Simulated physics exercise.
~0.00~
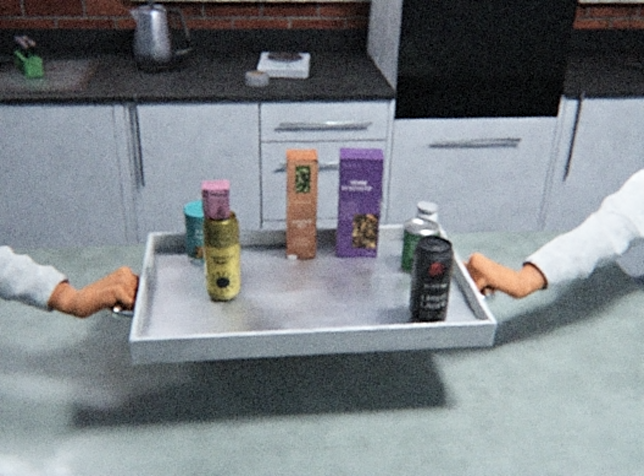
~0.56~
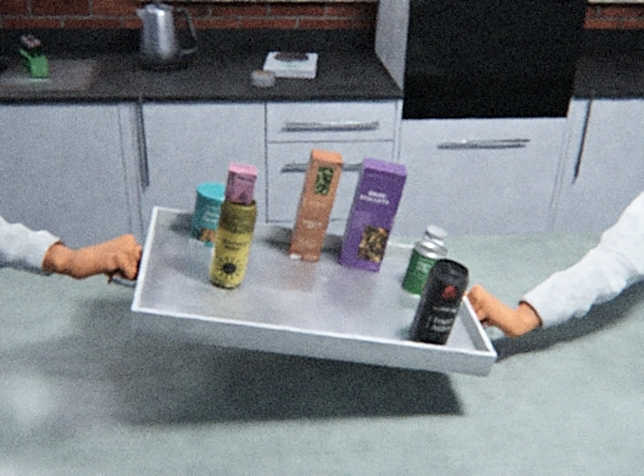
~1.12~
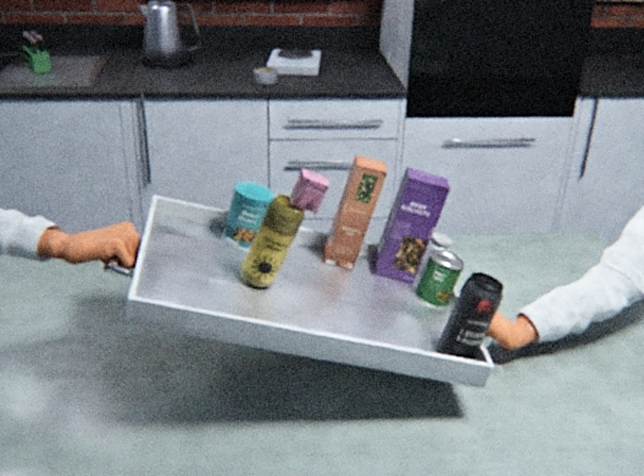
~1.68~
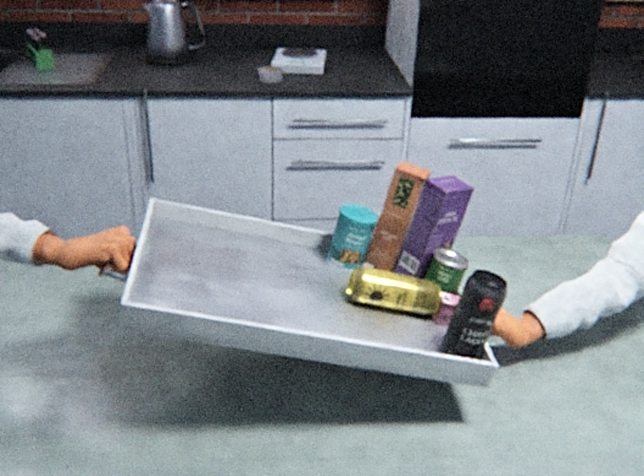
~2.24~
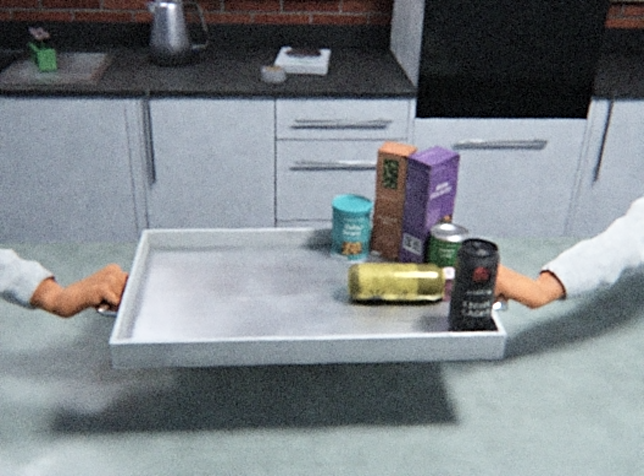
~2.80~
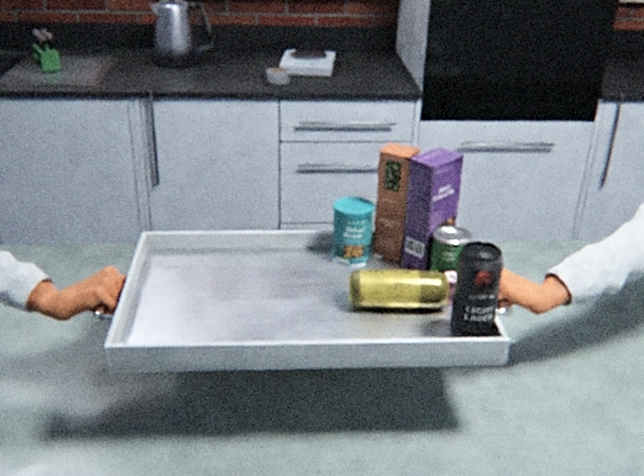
At first, two hands hold a pale tray level above a table in a kitchen, with cartons, cans and tins standing on it. The hands tip the tray down to the right, and the upright items begin to lean with it. As the slope steepens, the turquoise tin, the tall orange and purple cartons and other items slide right, while the pink carton and yellow can topple onto their sides. The hands then level the tray again. It ends with the items gathered toward the right, the yellow can lying in front and the pink carton mostly hidden behind the upright black can.
